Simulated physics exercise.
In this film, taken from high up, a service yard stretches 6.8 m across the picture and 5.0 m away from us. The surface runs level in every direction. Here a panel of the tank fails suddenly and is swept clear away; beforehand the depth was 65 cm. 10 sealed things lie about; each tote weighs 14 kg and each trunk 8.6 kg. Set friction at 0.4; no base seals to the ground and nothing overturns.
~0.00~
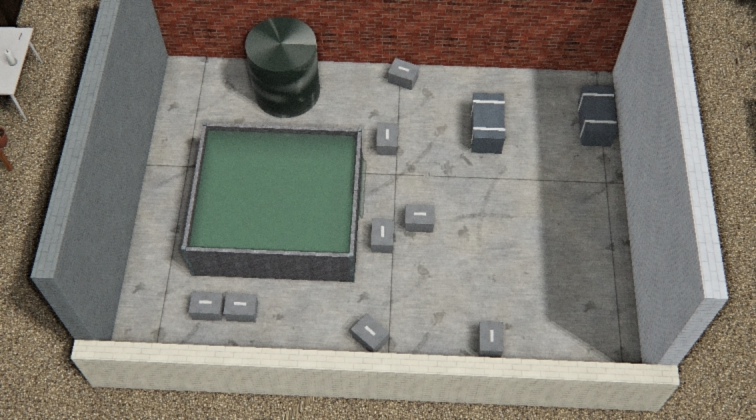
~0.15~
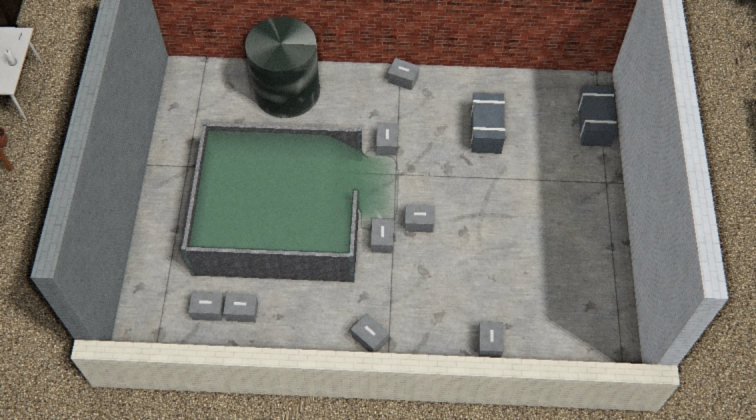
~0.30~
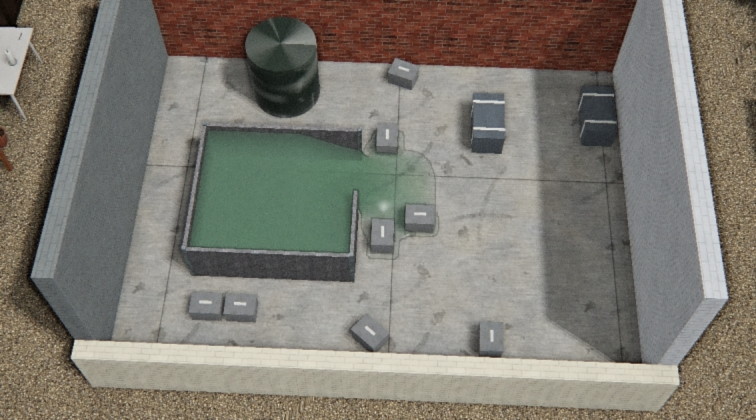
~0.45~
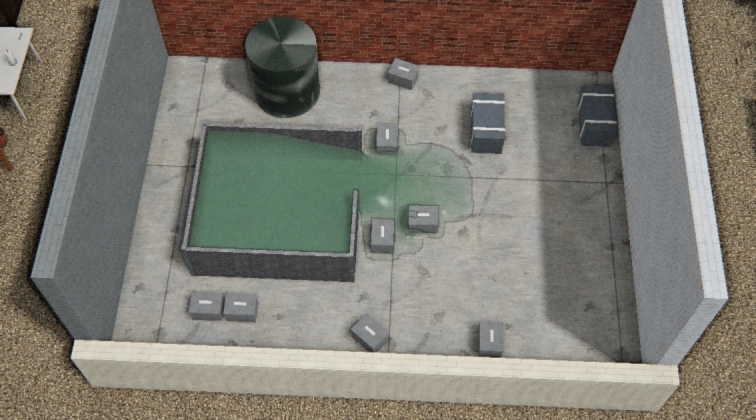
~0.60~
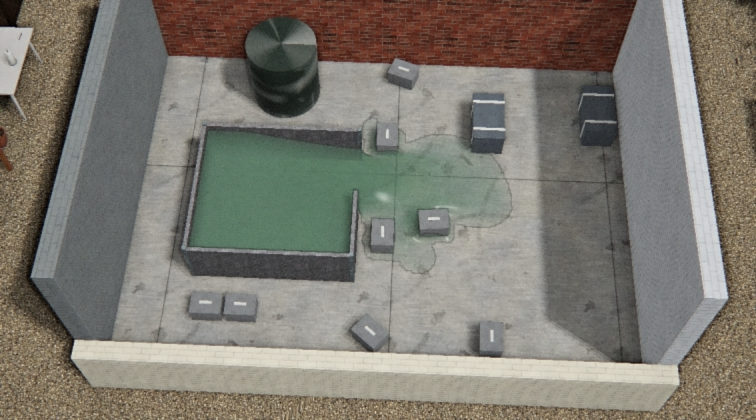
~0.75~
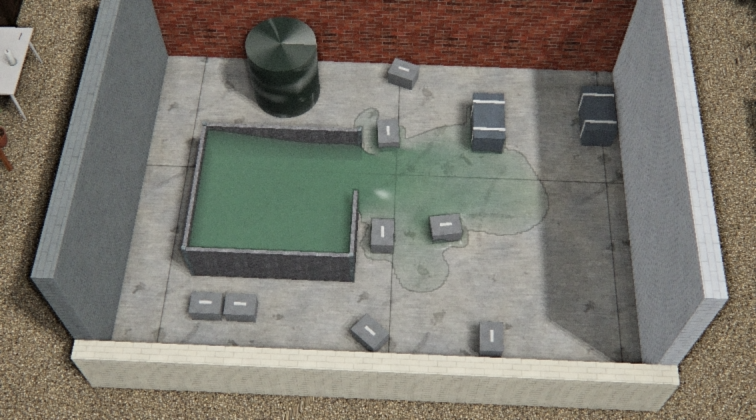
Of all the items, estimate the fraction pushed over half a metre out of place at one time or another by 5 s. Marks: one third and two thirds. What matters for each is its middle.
Within the middle third.
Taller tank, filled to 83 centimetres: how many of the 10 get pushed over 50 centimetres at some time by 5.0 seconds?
You'd get 7 in that case.
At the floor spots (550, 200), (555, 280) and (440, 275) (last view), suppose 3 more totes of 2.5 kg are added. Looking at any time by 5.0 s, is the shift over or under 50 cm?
Above, above, above.
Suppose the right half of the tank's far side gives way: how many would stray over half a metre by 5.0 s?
Then it comes to 3.
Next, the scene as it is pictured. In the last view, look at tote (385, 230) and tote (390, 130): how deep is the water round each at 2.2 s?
About 1 and 2 cm.
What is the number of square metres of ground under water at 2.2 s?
About 19 m2.
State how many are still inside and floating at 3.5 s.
At that moment it comes to 2.
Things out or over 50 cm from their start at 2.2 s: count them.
That would be 3.
After 1.1 s 1 of 10 are over 50 cm from their spots; 0 afloat.
After 2.2 s 3 of 10 are over 50 cm from their spots; 2 afloat.
After 3.5 s 3 of 10 are over 50 cm from their spots; 2 afloat.
After 5.0 s 5 of 10 are over 50 cm from their spots, and 5 have been at some point; 2 afloat.
